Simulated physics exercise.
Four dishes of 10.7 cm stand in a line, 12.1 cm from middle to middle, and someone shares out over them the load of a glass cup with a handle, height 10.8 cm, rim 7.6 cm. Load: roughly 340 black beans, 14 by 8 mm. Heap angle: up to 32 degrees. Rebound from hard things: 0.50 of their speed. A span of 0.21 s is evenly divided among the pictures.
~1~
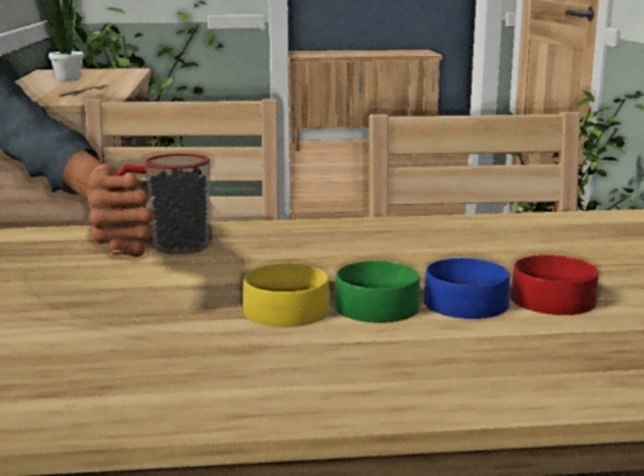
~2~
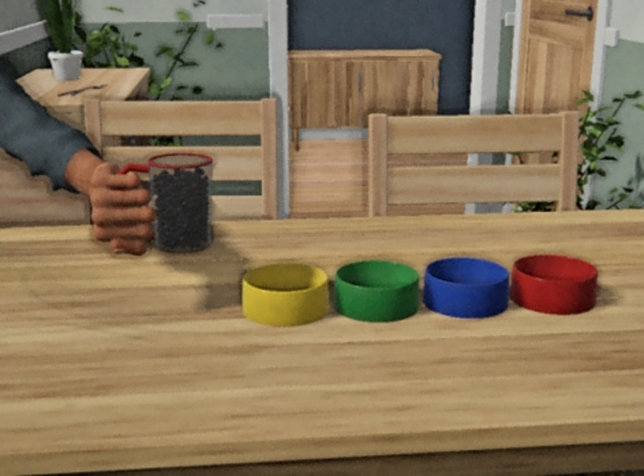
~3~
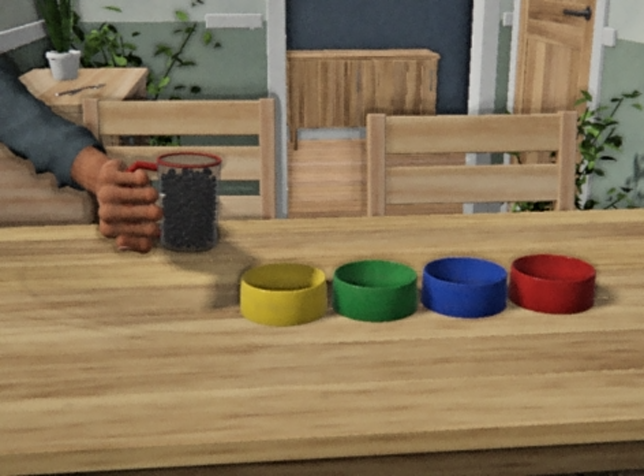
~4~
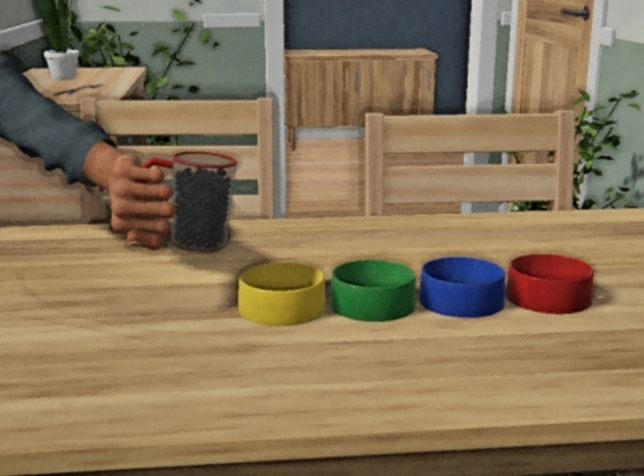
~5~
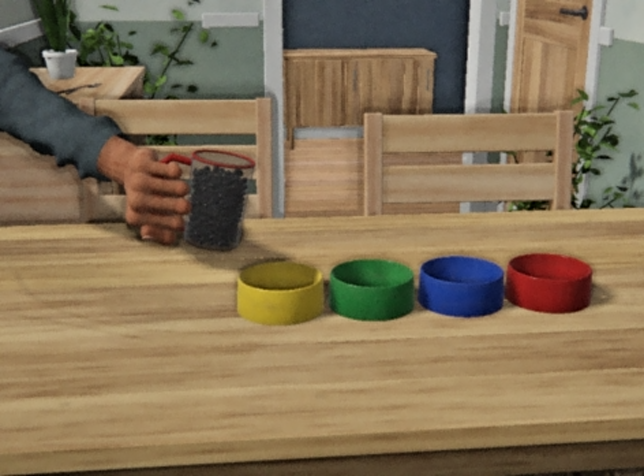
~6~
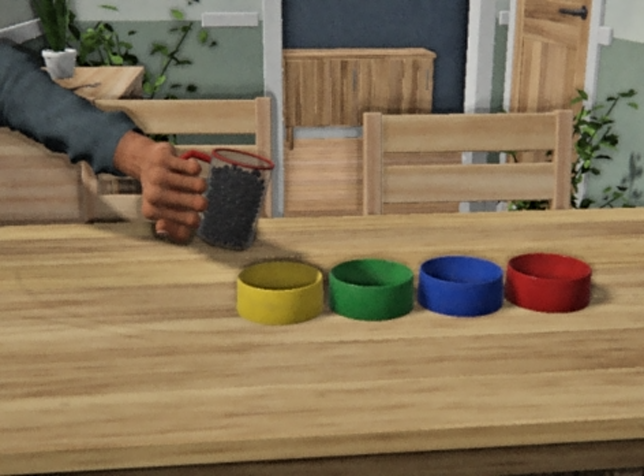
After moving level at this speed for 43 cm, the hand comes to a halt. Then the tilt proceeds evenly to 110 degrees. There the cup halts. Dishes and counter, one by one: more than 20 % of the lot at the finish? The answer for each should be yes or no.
Red - yes, blue - no, green - no, yellow - no, counter - no.
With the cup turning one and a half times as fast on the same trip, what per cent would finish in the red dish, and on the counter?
Red: 80, counter: 20.
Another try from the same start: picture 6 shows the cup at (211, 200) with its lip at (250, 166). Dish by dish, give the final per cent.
Dish by dish: Red 90 percent, blue 10 percent, green 0 percent, yellow 0 percent.
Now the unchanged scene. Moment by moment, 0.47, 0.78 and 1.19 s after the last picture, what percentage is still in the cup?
One after the other: 100, 90, 50 in a hundred.
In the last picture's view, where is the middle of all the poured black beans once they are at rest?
(551, 280).
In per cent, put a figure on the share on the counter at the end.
Close to 5 %, more or less.
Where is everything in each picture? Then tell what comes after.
The first picture shows cup at (180, 203), tilt 0 degrees, lip at (209, 160), moved 0.0 cm; middle of the pieces at (180, 210); yellow dish at (286, 278); green dish at (378, 275); blue dish at (468, 272); red dish at (556, 268).
The second picture shows cup at (182, 203), tilt 1 degrees, lip at (212, 160), moved 0.4 cm; middle of the pieces at (182, 210).
The third picture shows cup at (189, 202), tilt 3 degrees, lip at (220, 161), moved 1.5 cm; middle of the pieces at (189, 209).
The fourth picture shows cup at (202, 201), tilt 6 degrees, lip at (236, 162), moved 3.3 cm; middle of the pieces at (201, 209).
The fifth picture shows cup at (217, 201), tilt 10 degrees, lip at (254, 164), moved 5.4 cm; middle of the pieces at (216, 208).
The sixth picture shows cup at (234, 200), tilt 15 degrees, lip at (273, 166), moved 7.5 cm; middle of the pieces at (232, 207); yellow dish at (280, 276); green dish at (372, 273); blue dish at (461, 270); red dish at (549, 267).
Then, 0.47 s after the last picture, tilt 60 degrees; cup holds 100 %.
Then, 0.78 s after the last picture, tilt 90 degrees; cup holds 90 %.
Then, 1.19 s after the last picture, tilt 110 degrees; cup holds 50 %, red 45 %.
In the end, red 95 %, blue 0 %, green 0 %, yellow 0 %, counter 5 %.
